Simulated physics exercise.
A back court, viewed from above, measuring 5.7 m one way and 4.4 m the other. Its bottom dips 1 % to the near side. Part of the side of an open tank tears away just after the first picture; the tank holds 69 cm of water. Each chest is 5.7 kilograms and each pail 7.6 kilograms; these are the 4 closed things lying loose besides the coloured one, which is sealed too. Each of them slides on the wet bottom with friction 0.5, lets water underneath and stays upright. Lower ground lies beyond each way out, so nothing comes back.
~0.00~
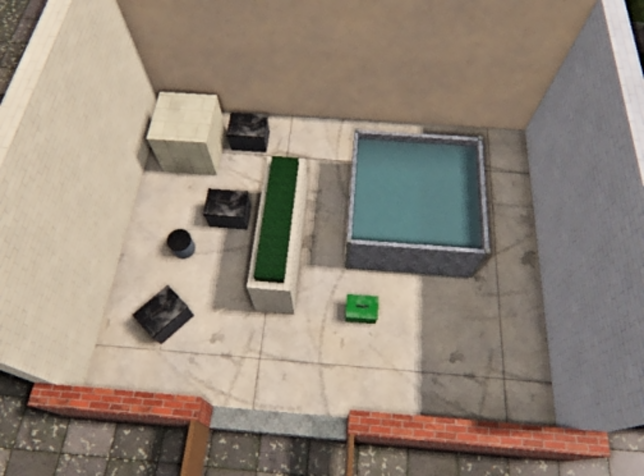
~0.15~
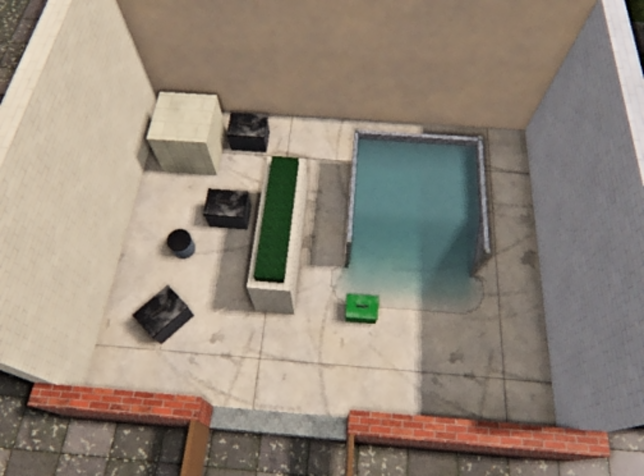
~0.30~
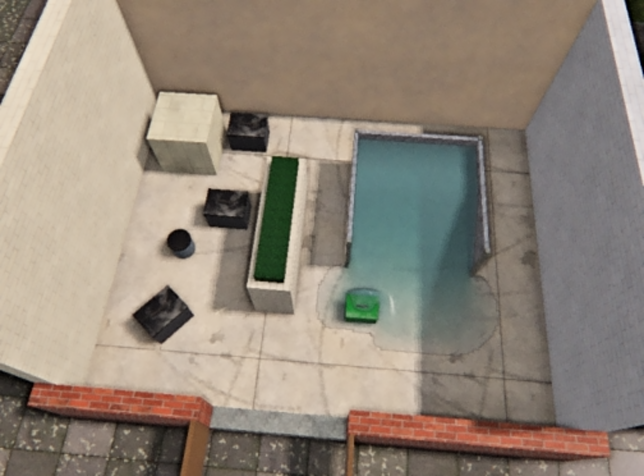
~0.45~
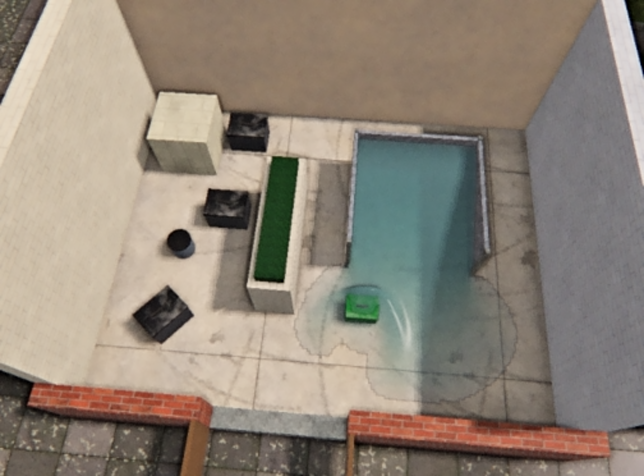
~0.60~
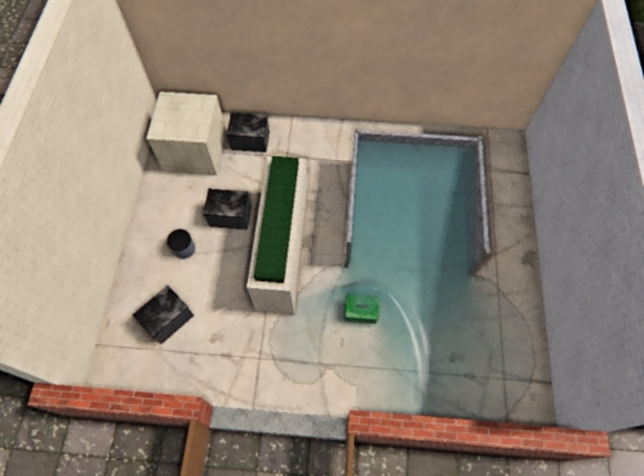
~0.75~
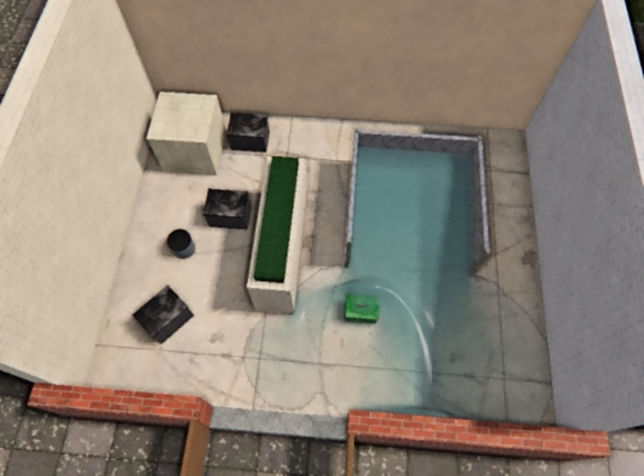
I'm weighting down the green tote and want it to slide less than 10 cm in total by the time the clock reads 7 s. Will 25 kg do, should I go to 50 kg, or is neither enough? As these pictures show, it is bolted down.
Neither is enough.
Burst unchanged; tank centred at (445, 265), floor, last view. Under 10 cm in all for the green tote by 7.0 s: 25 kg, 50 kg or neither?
Then, put simply, the lighter one does it.
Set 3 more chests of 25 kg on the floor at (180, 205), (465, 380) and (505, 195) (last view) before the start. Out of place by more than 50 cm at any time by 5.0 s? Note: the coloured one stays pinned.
Going through them in turn, the answers are not too far, too far and too far.
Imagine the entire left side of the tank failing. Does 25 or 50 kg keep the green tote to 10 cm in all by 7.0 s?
In that case the lighter mass suffices.
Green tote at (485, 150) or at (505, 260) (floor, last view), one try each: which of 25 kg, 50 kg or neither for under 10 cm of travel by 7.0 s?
Taking the two tries in order, only the heavy one works and only the heavy one works.
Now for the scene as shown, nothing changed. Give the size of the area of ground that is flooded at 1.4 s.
My estimate is roughly 10.5 m2.
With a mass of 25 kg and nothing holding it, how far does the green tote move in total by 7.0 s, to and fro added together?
Around 200 centimetres in total.
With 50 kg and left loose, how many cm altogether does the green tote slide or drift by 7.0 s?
About 80 cm.
After 1.4 s the green tote would be 152 cm from its start with 25 kg and 65 cm from its start with 50 kg; 13 cm of water round it then.
After 3.1 s the green tote would be gone out with 25 kg and 84 cm from its start with 50 kg; 12 cm of water round it then.
After 4.9 s the green tote would be gone out with 25 kg and 84 cm from its start with 50 kg; 6 cm of water round it then.
After 7.0 s the green tote would be gone out with 25 kg and 84 cm from its start with 50 kg; 5 cm of water round it then.
